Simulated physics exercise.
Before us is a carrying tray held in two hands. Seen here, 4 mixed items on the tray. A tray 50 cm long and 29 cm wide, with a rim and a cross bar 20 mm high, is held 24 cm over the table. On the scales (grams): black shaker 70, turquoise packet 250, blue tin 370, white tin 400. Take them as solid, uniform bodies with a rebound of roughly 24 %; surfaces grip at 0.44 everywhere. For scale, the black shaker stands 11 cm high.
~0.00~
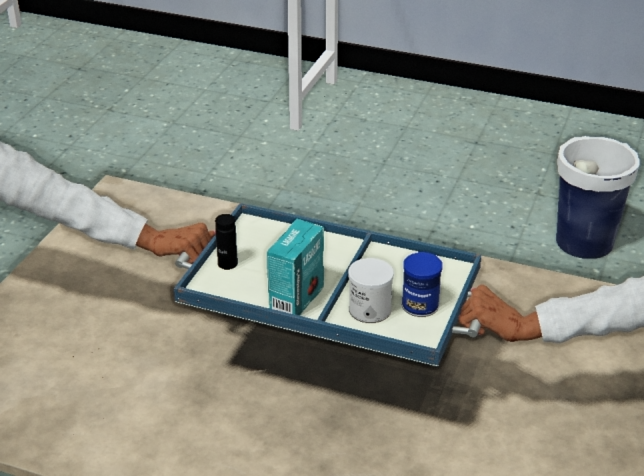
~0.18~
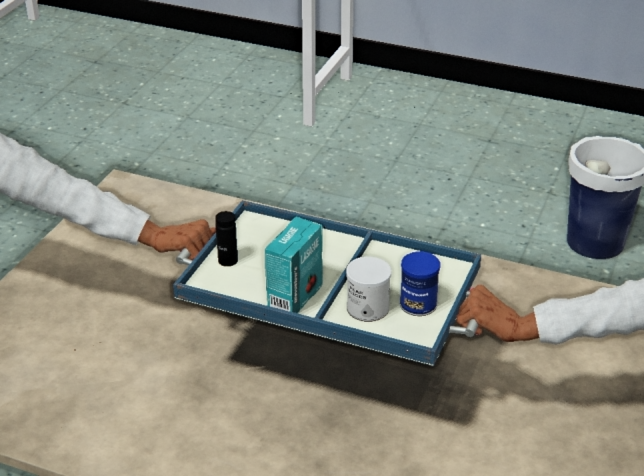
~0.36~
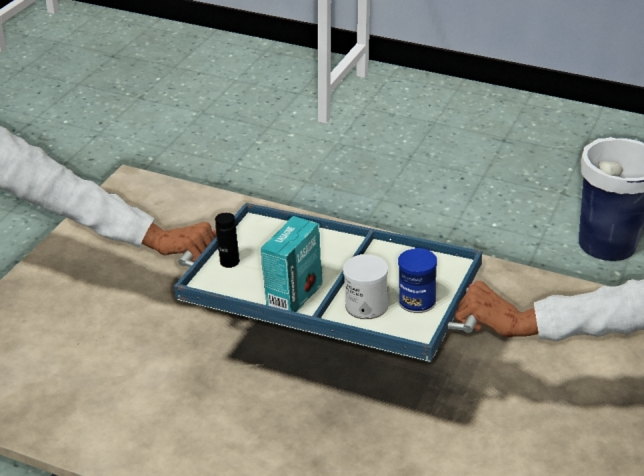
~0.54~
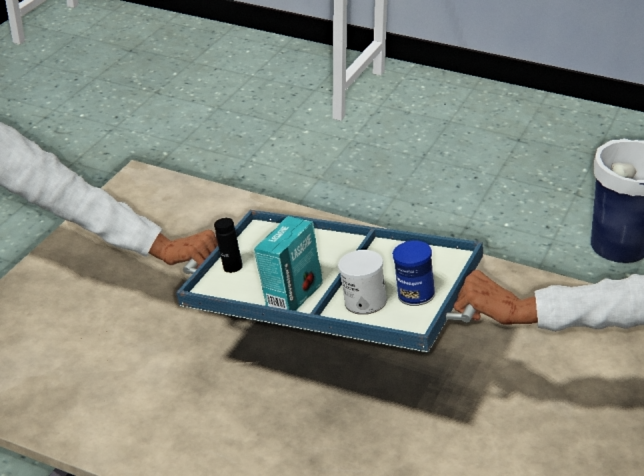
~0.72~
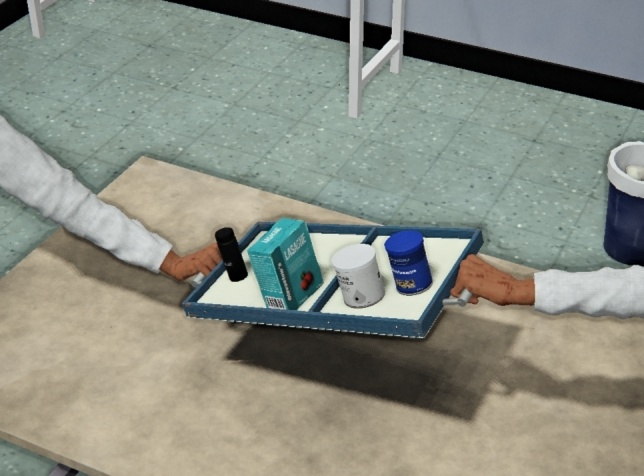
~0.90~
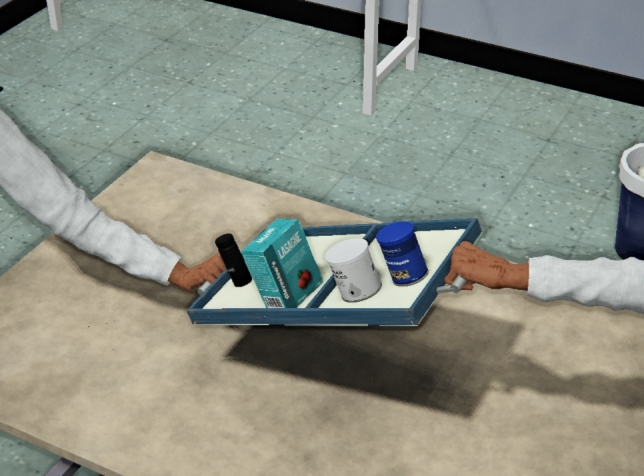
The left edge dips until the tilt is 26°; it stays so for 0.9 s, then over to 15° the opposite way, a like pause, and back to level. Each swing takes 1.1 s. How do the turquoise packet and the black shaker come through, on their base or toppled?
The turquoise packet falls over, the black shaker falls over.
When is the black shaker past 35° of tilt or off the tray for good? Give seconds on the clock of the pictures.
At about 1.1 s.
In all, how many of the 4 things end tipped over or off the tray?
In all, 2.
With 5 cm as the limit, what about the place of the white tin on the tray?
The white tin keeps its place.
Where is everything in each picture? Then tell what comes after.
Tray level; turquoise packet (296, 270); black shaker (226, 242), in the first frame.
Tray level; blue tin (420, 284); white tin (369, 290), in the second frame.
Tray at 3°, left edge down; blue tin (417, 281); white tin (366, 287), in the third frame.
Tray at 8°, left edge down; blue tin (414, 273); white tin (363, 282), in the fourth frame.
Tray at 16°, left edge down; blue tin (409, 263); white tin (359, 276), in the fifth frame.
Tray at 22°, left edge down; turquoise packet (283, 267); black shaker (234, 260), in the sixth frame.
By 1.30 s, tray at 26°, left edge down; black shaker now off the tray; turquoise packet rocked 62° off its seat near (254, 274); blue tin 2 cm from its spot.
By 2.50 s, tray at 15°, left edge down; turquoise packet on its side near (238, 271); blue tin 5 cm from its spot; white tin 3 cm from its spot.
By 3.10 s, tray at 14°, right edge down; turquoise packet on its side near (243, 237); blue tin 5 cm from its spot; white tin 2 cm from its spot.
When it is over (5.6 s), off the tray and tipped over, black shaker; lying over on the tray, turquoise packet; the other 2 within 5 cm of the start. End places, in pixels of the last picture, turquoise packet near (238, 252), black shaker near (172, 307).
